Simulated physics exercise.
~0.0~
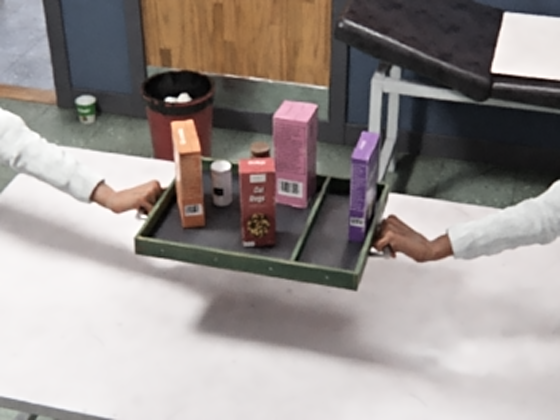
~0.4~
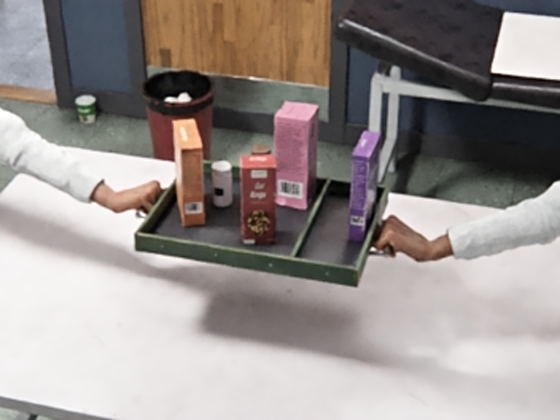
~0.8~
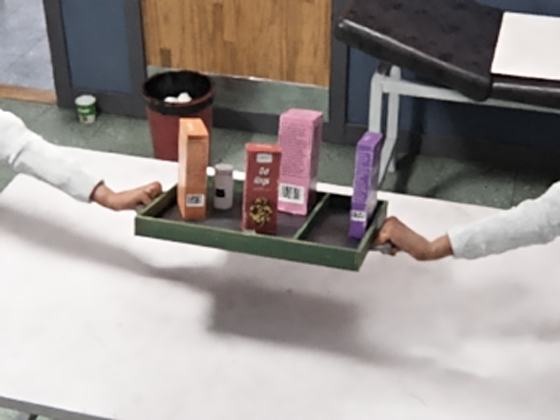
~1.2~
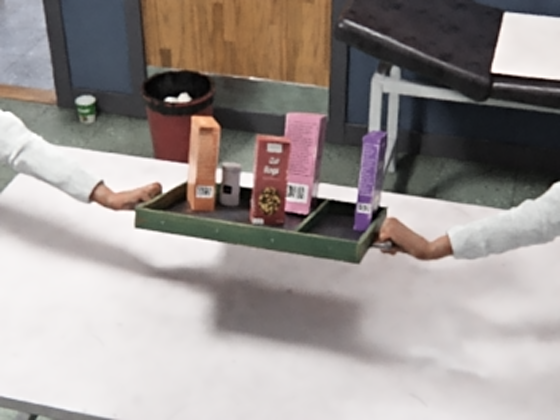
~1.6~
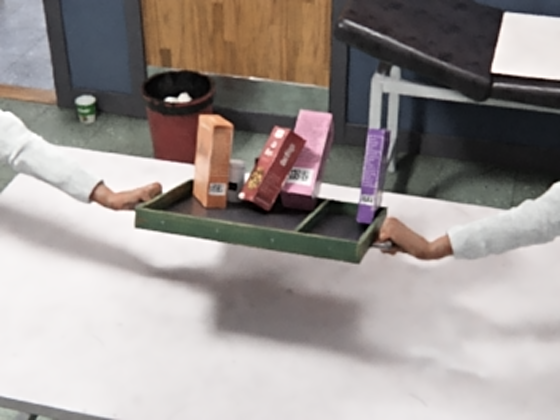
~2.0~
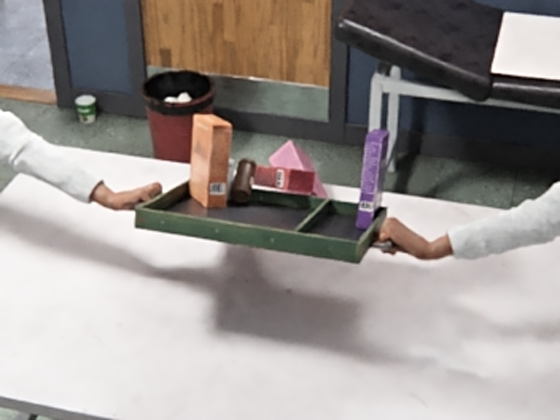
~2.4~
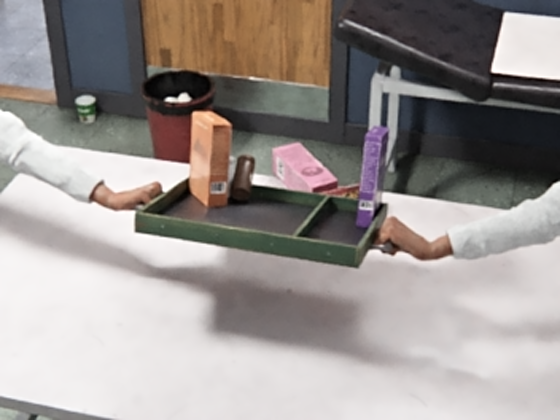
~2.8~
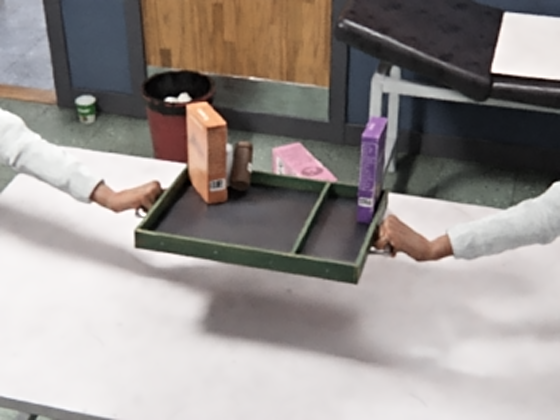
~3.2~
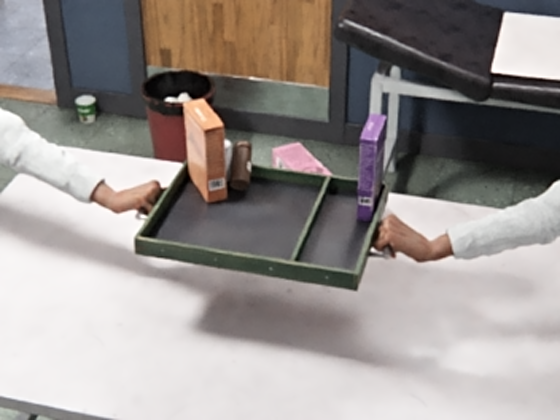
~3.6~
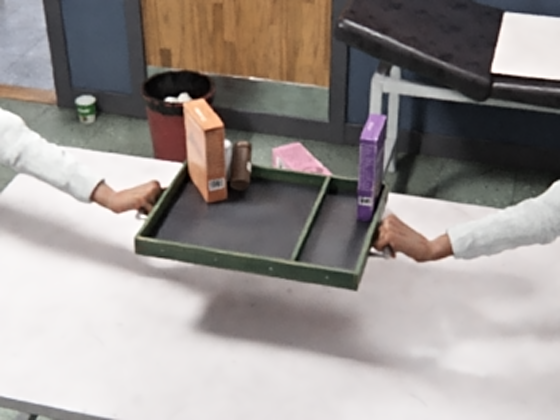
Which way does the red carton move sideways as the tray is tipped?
The red carton moves to the right as it topples and goes off the tray.
